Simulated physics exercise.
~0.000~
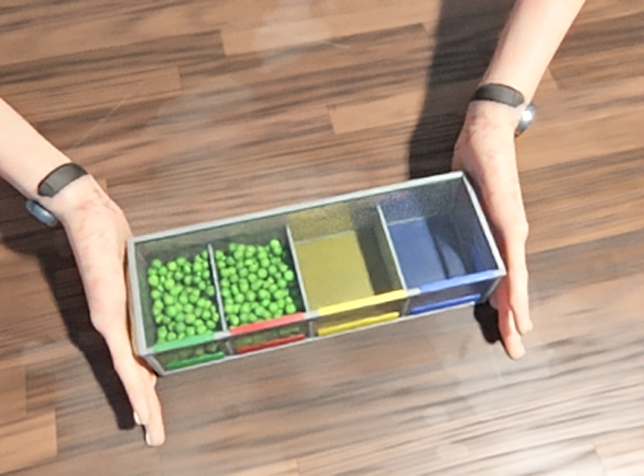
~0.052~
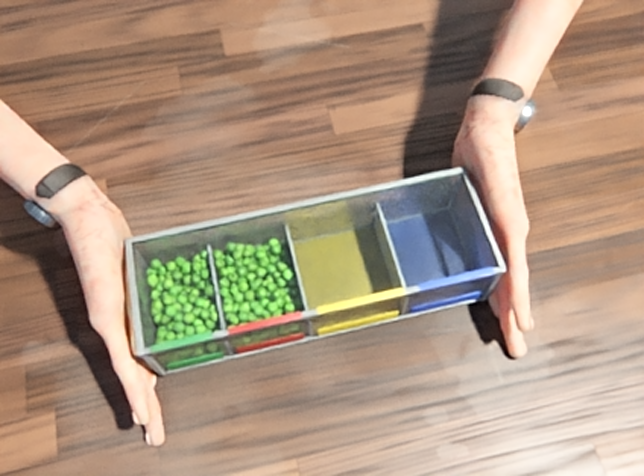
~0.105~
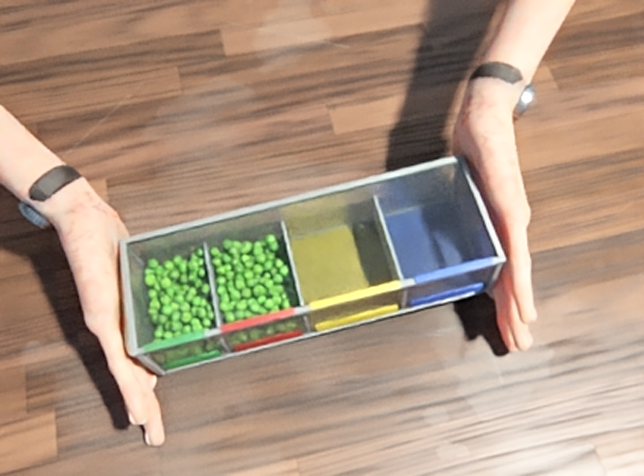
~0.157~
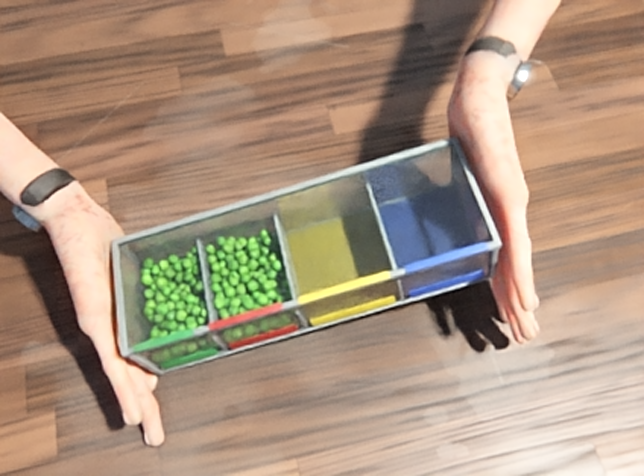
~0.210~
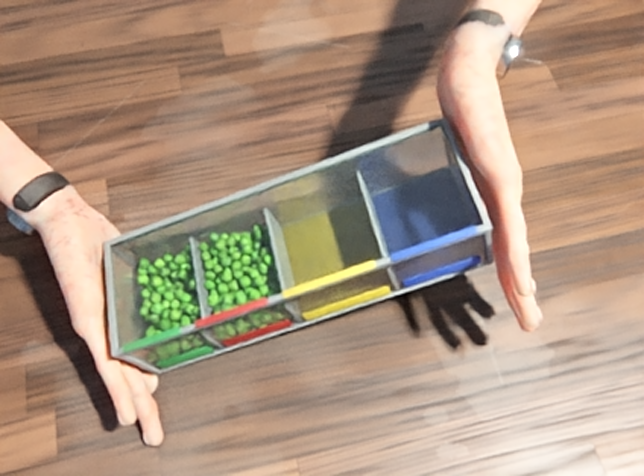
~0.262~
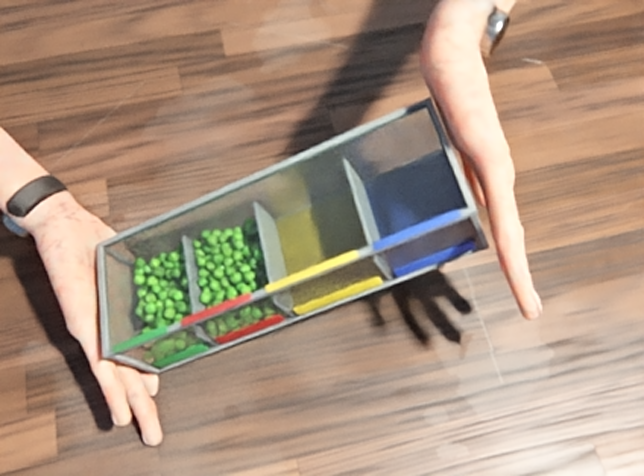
A clear-lidded box with four compartments, held between two hands over a wooden floor, starts out nearly level, with green peas filling the green and red sections on the left. The right hand then raises its end, tilting the box down to the left, while the peas stay in the same two sections.
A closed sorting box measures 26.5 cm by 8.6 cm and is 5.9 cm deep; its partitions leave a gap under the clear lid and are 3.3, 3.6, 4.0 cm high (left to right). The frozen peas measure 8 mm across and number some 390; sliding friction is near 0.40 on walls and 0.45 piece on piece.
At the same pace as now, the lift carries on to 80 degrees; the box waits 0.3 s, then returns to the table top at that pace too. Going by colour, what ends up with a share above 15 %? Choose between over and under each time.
Red compartment: Over. Blue compartment: Under. Green compartment: Over. Yellow compartment: Under.
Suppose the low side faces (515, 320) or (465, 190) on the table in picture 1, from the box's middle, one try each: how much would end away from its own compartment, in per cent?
The share comes to about 55 in a hundred, then about 55 in a hundred.
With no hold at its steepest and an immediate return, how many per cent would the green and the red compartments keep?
Final amounts, green 70% and red 30%.
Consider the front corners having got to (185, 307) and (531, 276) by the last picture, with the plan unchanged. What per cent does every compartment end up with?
Red 30 %; blue 35 %; green 15 %; yellow 20 %.
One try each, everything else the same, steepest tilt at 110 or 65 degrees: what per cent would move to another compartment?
I'd expect close to 40 and then close to 10 per cent.
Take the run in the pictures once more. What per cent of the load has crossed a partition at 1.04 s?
Around 20 in a hundred.
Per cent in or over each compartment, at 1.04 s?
Shares - red: 35; blue: 0; green: 65; yellow: 0.
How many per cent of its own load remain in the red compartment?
Close to 60 in a hundred.
After 1.04 s, tilt 80 degrees; red 35 %, green 65 %.
Then, at 1.57 s, tilt 41 degrees; red 30 %, green 70 %.
Then, at 2.15 s, tilt 0 degrees; red 30 %, green 70 %.
By 2.7 s all is still; red 30 %, blue 0 %, green 70 %, yellow 0 %.
